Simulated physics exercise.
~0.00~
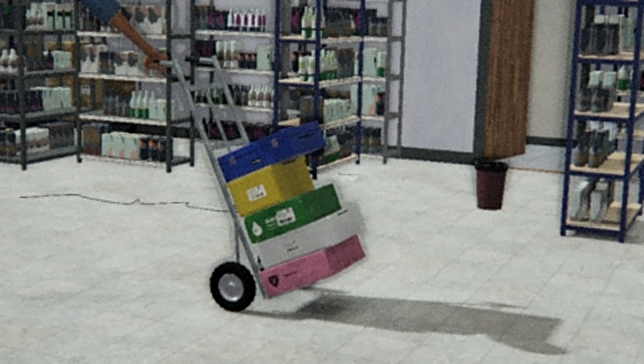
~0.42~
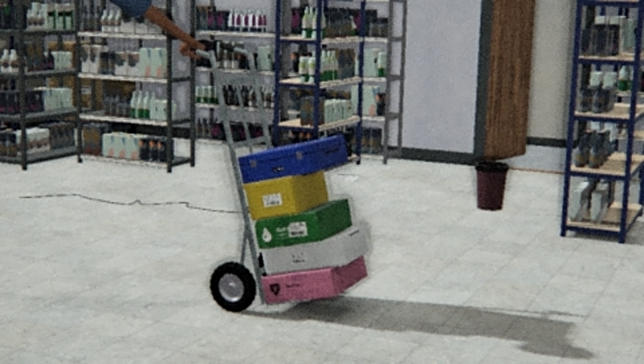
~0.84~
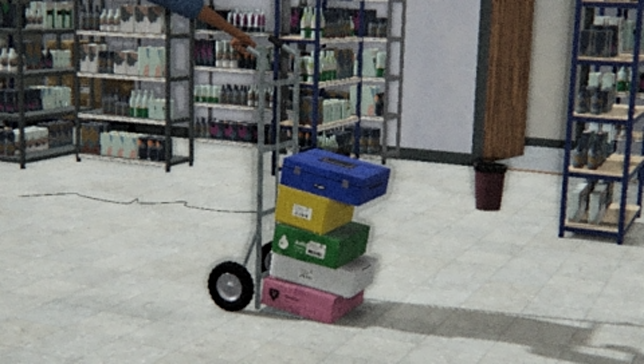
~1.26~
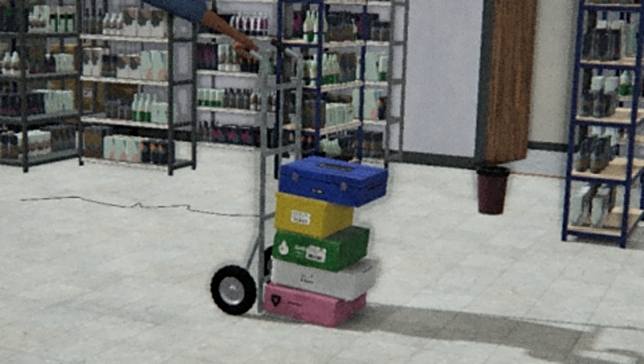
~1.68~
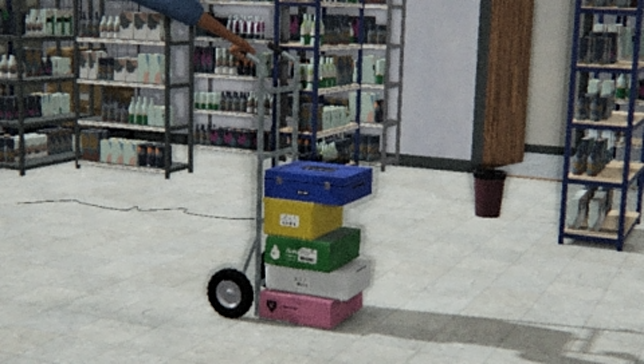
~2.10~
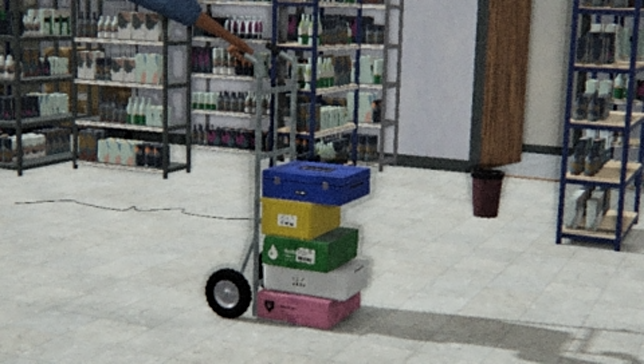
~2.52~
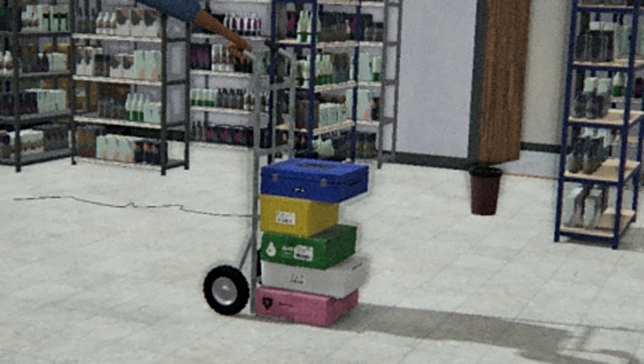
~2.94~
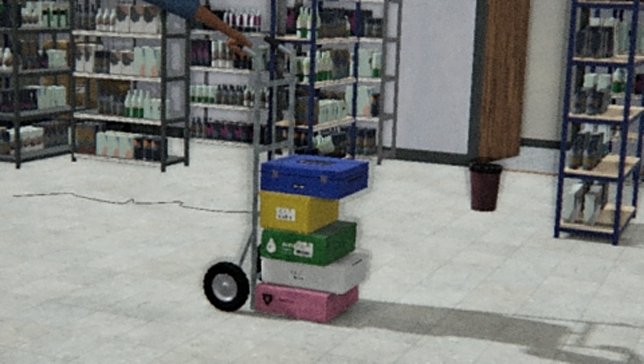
An arm in a blue sleeve reaches in from the upper left and grips a grey two-wheeled hand truck on a pale tiled floor, seen from the side in a shop lined with shelves of bottles. Five items lean in a stack on it, a pink box lowest, then a white tote, a green parcel, a yellow tote and a blue toolbox. The arm swings the truck upright, and its plate comes down to the floor. The upper items tip forward briefly, then rock back and settle. The truck stands still, held by the hand, with the whole stack in place.
